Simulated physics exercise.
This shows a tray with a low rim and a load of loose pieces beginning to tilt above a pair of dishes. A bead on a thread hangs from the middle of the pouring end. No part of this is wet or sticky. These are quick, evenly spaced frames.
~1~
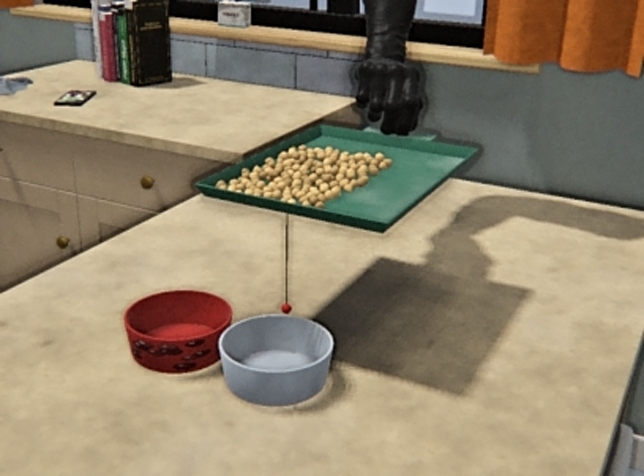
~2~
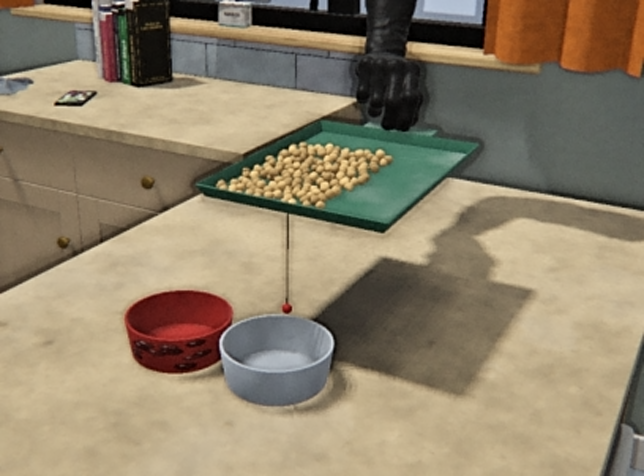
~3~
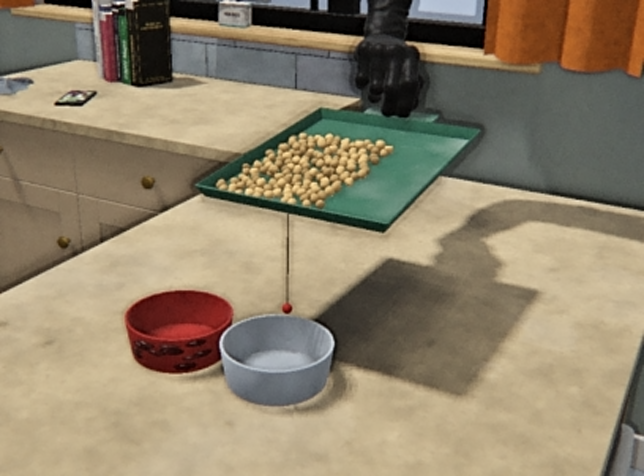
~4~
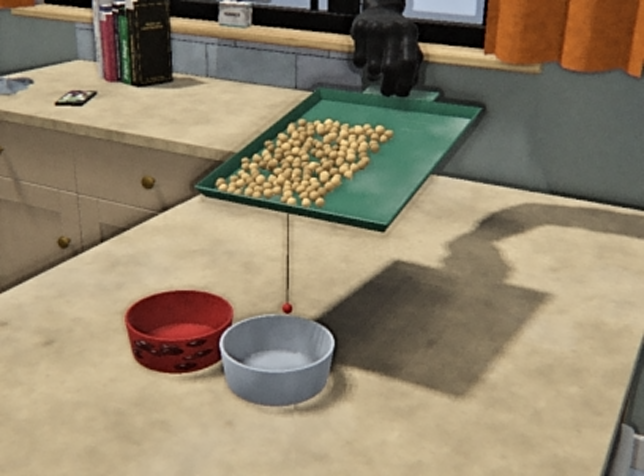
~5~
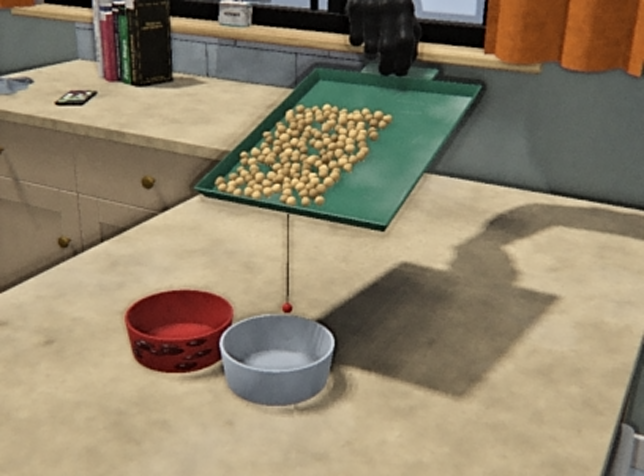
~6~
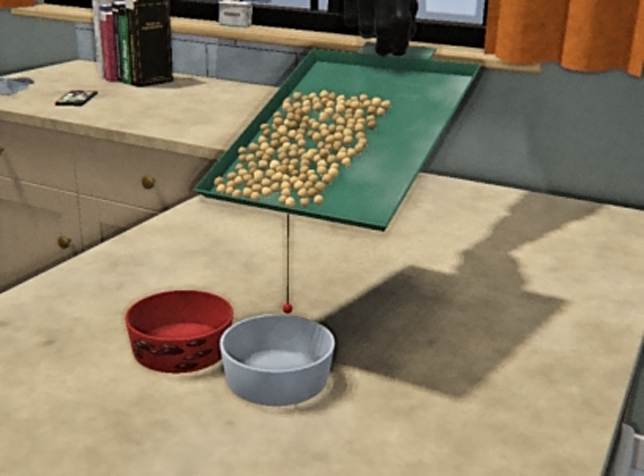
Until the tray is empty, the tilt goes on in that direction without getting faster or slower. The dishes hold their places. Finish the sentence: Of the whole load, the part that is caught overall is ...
... more than half of it.
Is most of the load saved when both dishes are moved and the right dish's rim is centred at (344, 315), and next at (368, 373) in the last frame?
At place one a lesser share; at place two the greater share.
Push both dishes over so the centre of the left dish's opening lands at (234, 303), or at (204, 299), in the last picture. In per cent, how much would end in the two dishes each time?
20 per cent the first time, 40 per cent the second time.
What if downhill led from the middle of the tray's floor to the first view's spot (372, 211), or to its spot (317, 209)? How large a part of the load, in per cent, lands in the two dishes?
About 10 and 60 per cent.
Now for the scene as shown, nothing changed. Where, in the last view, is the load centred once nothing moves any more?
The centre settles at about (258, 374).
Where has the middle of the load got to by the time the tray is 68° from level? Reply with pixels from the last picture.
I'd mark the middle close to (274, 186).
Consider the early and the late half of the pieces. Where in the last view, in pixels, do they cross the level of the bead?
The first part passes (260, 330); everything after passes (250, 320).
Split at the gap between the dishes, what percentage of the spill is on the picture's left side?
I reckon around 10 per cent.
Just after the last frame, tray tipped steeply; almost all on the tray; about a tenth in the air.
A moment on, tray tipped past a quarter turn; just a few on the tray; roughly half in the right dish; roughly a quarter in the left dish; about a tenth outside both; roughly a quarter in the air.
Further on, tray tipped past a quarter turn; roughly half in the right dish; roughly a quarter in the left dish; roughly a quarter outside both.
When it is over, tray tipped past a quarter turn; roughly half in the right dish; roughly a quarter in the left dish; roughly a quarter outside both.
